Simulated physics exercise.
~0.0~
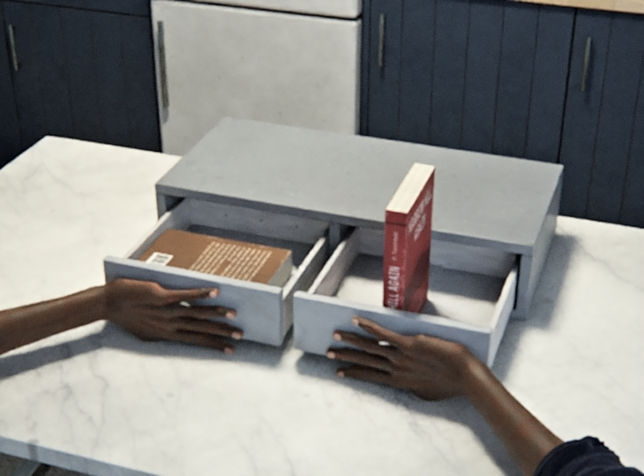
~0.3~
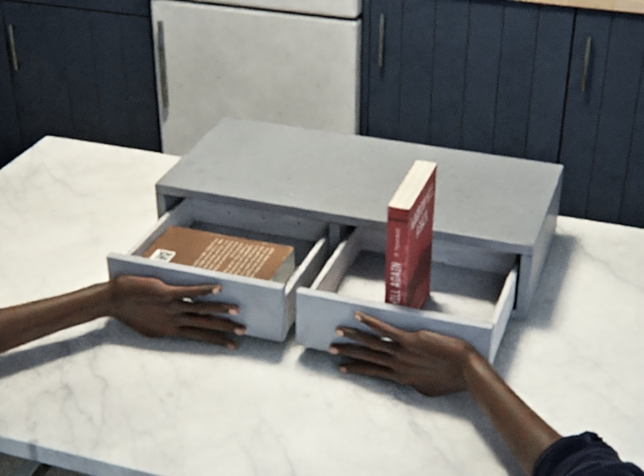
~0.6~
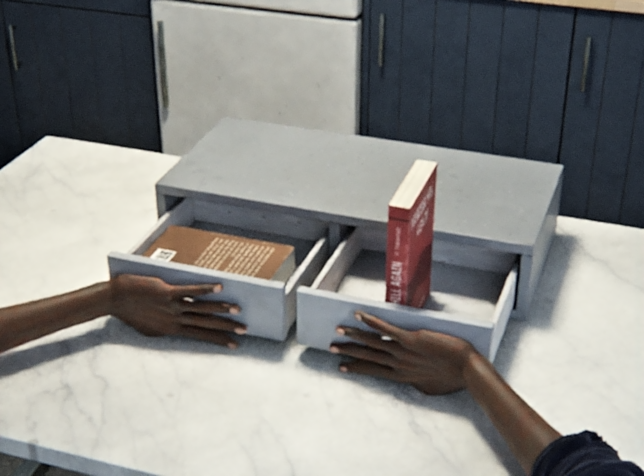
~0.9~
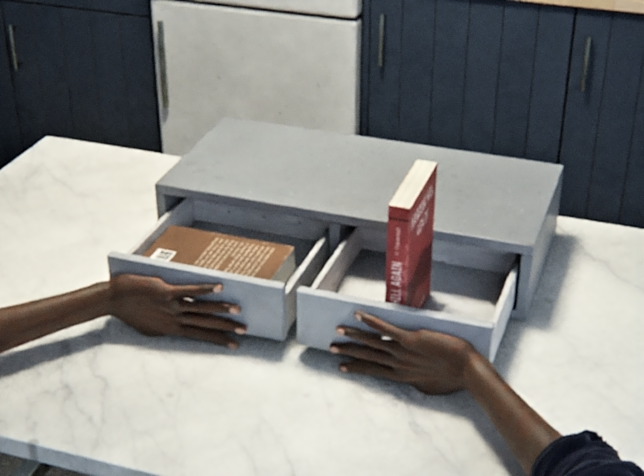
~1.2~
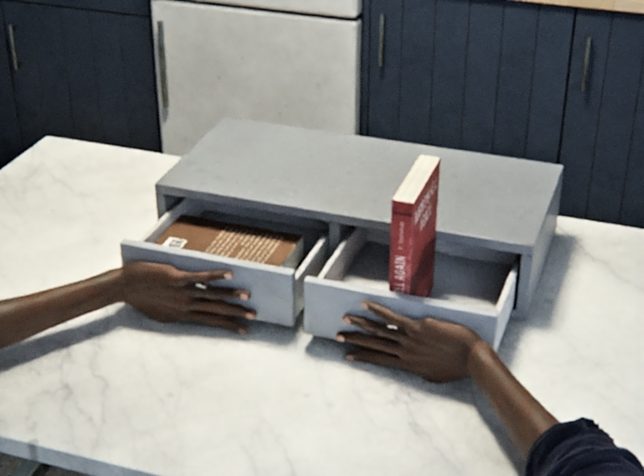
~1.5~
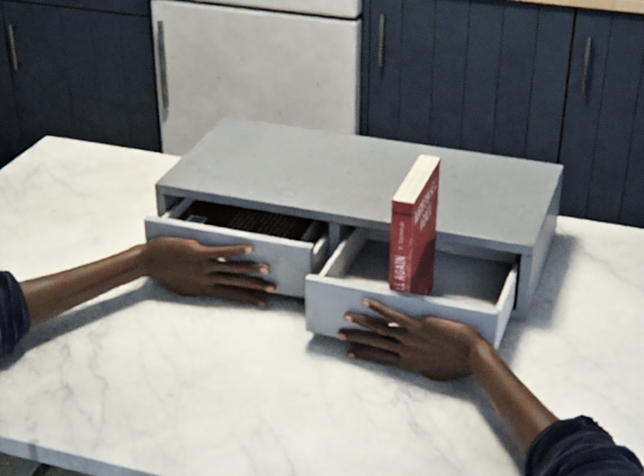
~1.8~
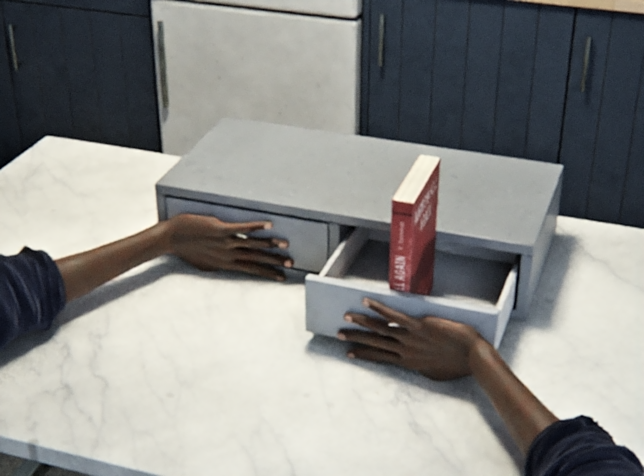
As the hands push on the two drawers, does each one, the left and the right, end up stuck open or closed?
The right drawer ends up stuck open with the red book standing in it, while the left drawer closes fully with the brown book inside.
